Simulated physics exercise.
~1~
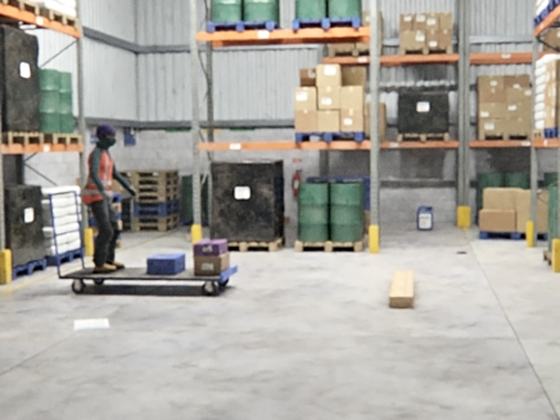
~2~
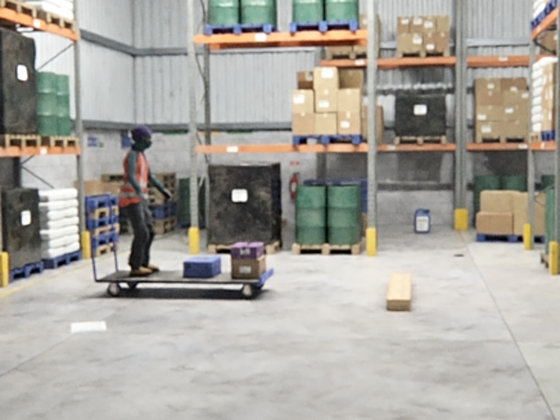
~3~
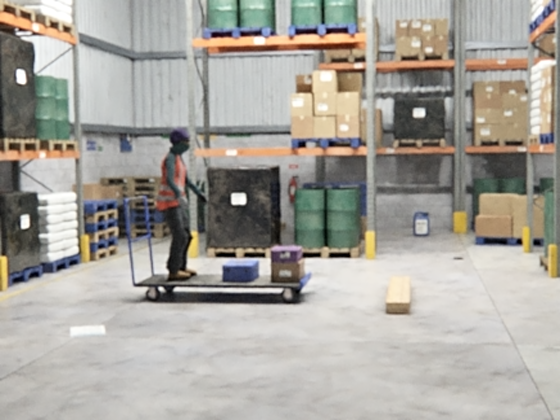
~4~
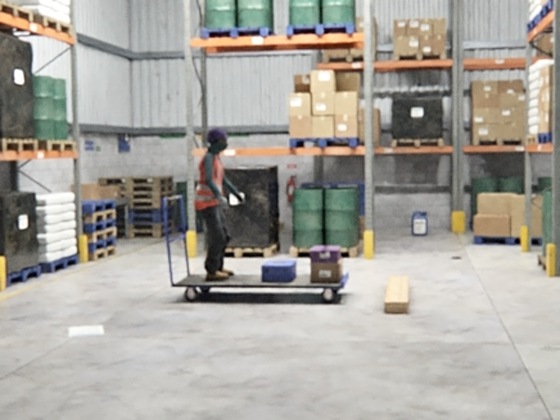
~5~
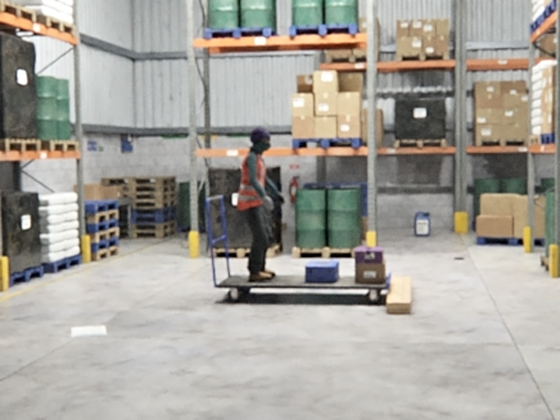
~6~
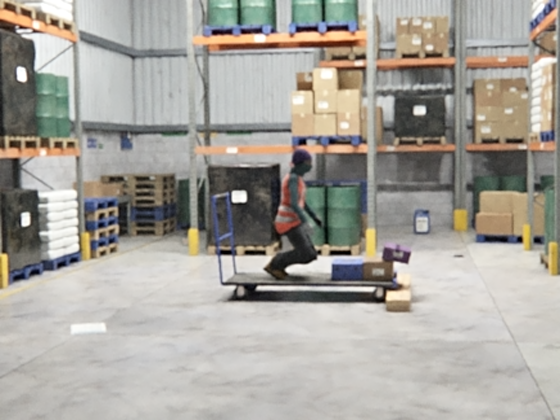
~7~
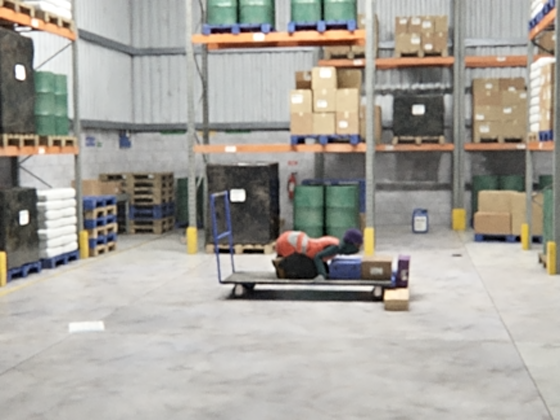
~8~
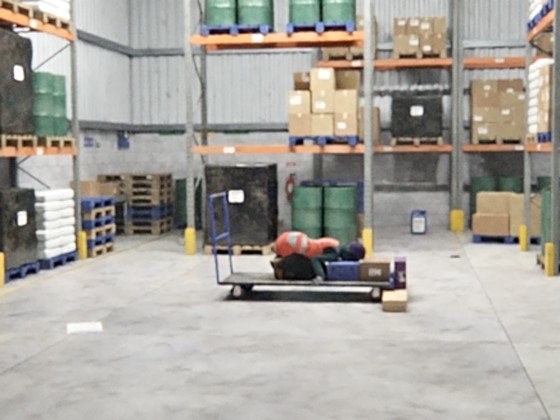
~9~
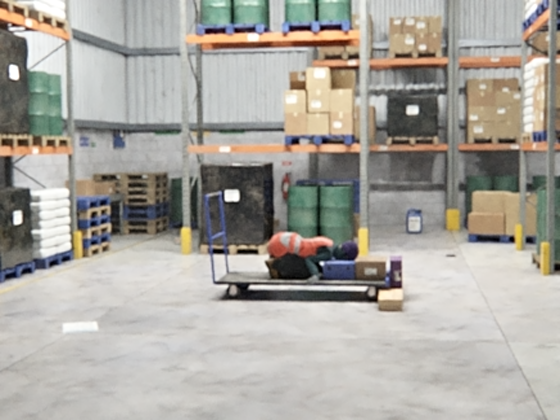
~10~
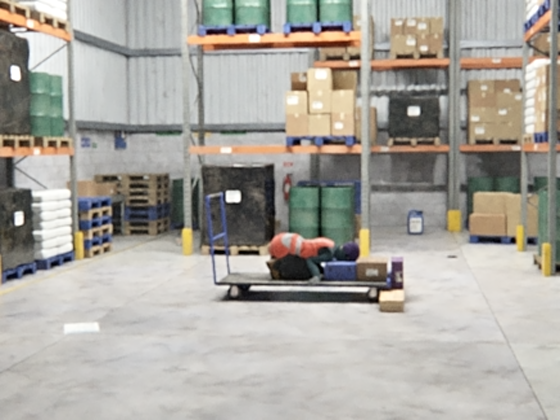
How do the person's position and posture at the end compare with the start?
At the start the person stands upright on the trolley at the left side of the view. By the end the person is further right, lying slumped forward on the deck against the boxes.
We see a person in an orange vest riding a flat trolley rightward through a warehouse with three boxes aboard; it stops at a beam, the person pitches forward and lies slumped on the deck, and the purple box tumbles over the front, ending tipped beside it.
